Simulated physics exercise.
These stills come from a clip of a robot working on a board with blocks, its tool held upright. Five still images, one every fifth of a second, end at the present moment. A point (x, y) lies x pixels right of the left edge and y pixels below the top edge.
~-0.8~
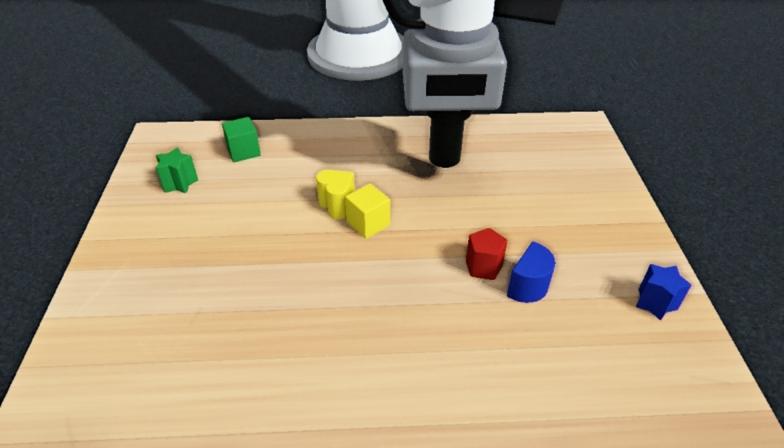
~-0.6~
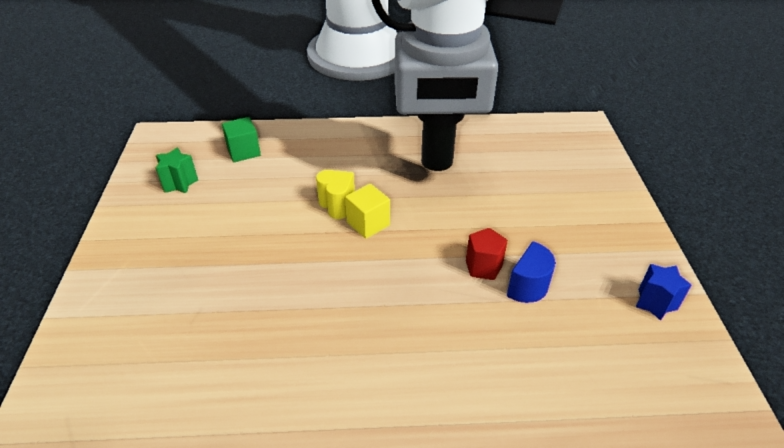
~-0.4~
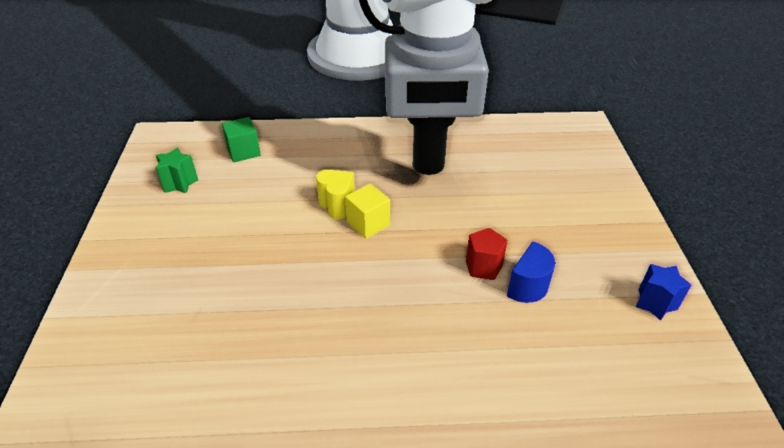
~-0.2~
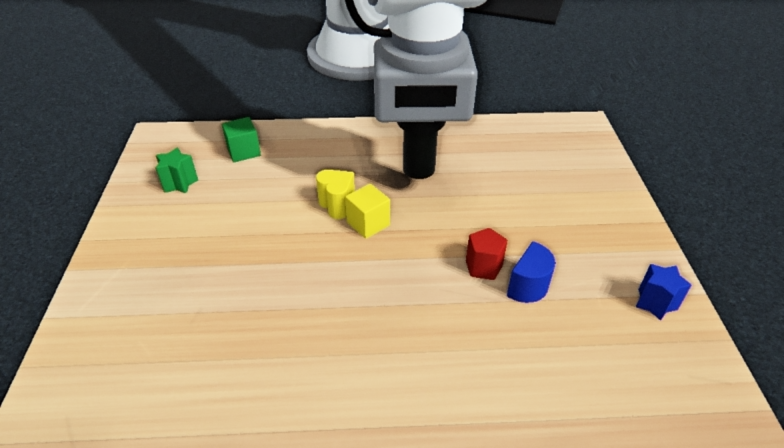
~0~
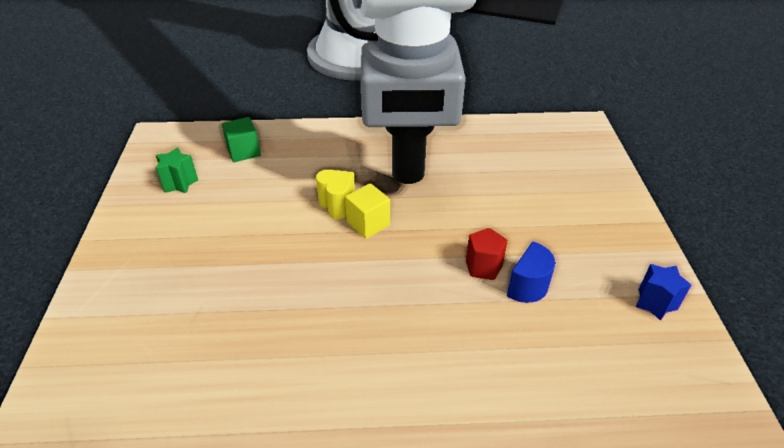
Robot arm with a black cylindrical tool moving slightly left toward yellow blocks on a wooden board, the scattered coloured blocks staying still.
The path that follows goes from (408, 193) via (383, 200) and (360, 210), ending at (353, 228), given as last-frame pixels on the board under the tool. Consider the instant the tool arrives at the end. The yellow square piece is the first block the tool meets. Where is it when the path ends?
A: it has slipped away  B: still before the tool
My pick is B.
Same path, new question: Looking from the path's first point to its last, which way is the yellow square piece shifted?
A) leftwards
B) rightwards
Letter A.
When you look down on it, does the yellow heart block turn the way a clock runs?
Yes
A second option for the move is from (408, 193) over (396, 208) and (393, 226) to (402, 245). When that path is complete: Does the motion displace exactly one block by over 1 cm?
Yes
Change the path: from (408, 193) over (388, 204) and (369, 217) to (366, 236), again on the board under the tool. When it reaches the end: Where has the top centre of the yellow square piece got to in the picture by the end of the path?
Roughly at (342, 230).
What follows on the original path. Halfway along, tool at (370, 185); yellow square piece at (362, 201), turned 20° anticlockwise.
At the end, tool at (352, 209); yellow heart block at (324, 183), turned 20° clockwise; yellow square piece at (357, 226), turned 65° anticlockwise.
